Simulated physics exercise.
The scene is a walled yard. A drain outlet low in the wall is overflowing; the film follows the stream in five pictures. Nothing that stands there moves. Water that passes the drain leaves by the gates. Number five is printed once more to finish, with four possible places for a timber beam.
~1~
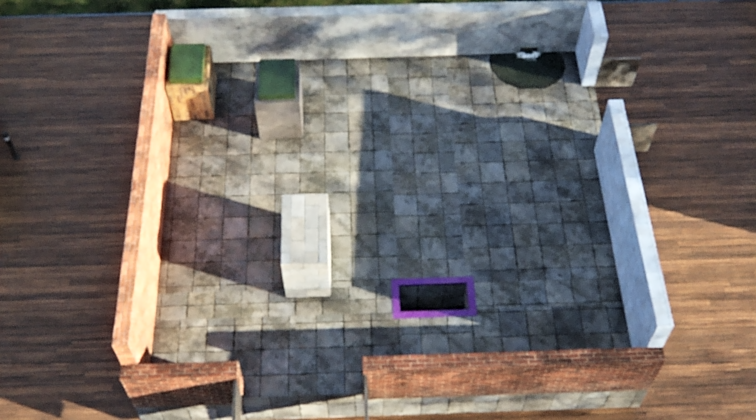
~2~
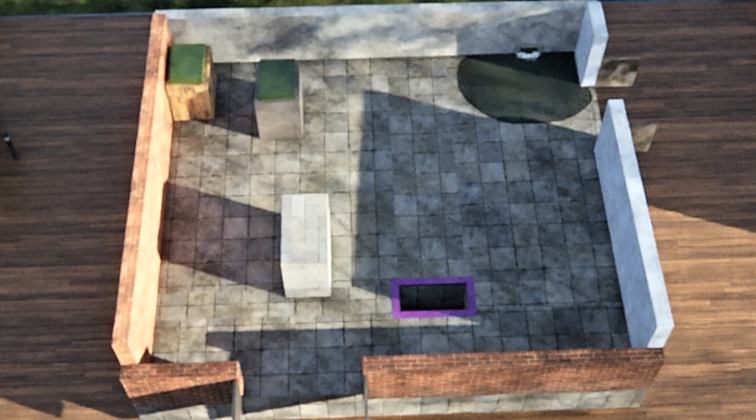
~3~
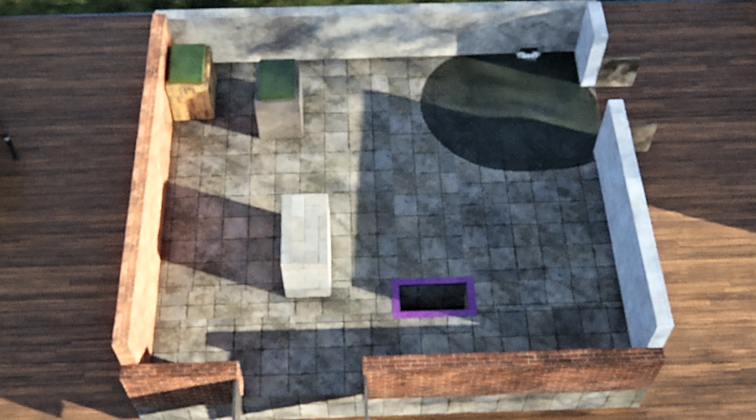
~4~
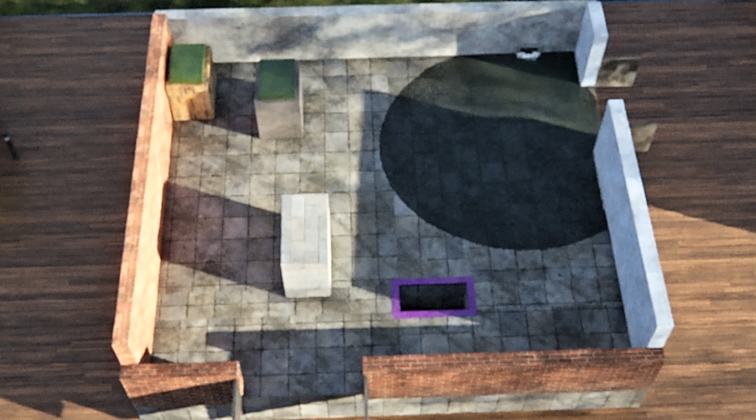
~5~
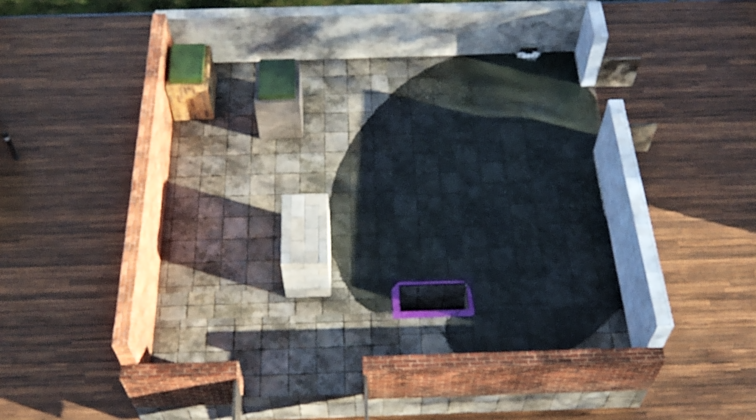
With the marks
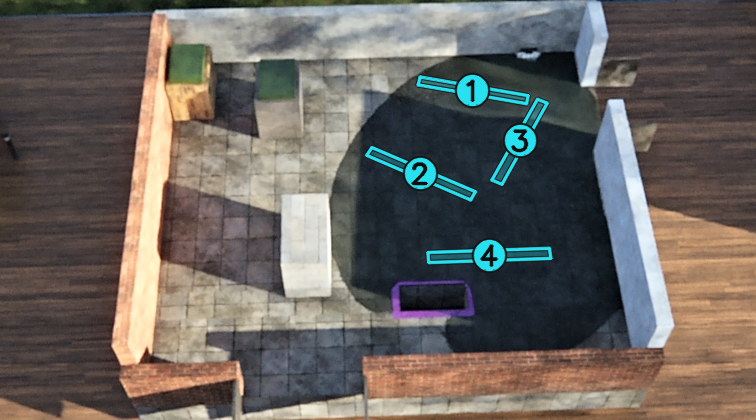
Dark water spreads from a small pale outlet by the back wall at the upper right of a paved, walled yard, seen from high above by a still camera. Brick walls stand left and front, pale walls back and right, with two green-topped blocks at upper left, a whitish block near the middle and a purple-framed gully at lower right. The rounded sheet widens leftward and forward across the slabs, reaches the pale block's side and surrounds the gully, which begins taking water.
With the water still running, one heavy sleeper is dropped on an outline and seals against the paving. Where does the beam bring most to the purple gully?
3 beats the others.
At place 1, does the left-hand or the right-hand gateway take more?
The left gate.
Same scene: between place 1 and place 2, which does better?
Place 2.
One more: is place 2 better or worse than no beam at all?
Place 2 is worse.
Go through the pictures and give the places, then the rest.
Outfall at (528, 49); purple gully at (434, 297); open gate at (303, 382); open gate at (588, 117); water covers 2 % of the ground and shows as far out as (545, 83); purple gully still dry.
Water covers 7 % of the ground and shows as far out as (503, 117); purple gully still dry.
Water covers 15 % of the ground and shows as far out as (485, 162); purple gully still dry.
Water covers 29 % of the ground and shows as far out as (526, 246); purple gully still dry.
Water covers 47 % of the ground and shows as far out as (472, 334); purple gully taking water.
On the marked copy, 1 from (419, 80) to (527, 99); 2 from (369, 151) to (473, 195); 3 from (496, 182) to (542, 101); 4 from (428, 257) to (550, 253).
Choosing 1, about 13 % of the stream runs into the purple gully, about 85 % out by the gates.
Choosing 2, about 18 % of the stream runs into the purple gully, about 78 % out by the gates.
Choosing 3, about 30 % of the stream runs into the purple gully, about 65 % out by the gates.
Choosing 4, about 10 % of the stream runs into the purple gully, about 86 % out by the gates.
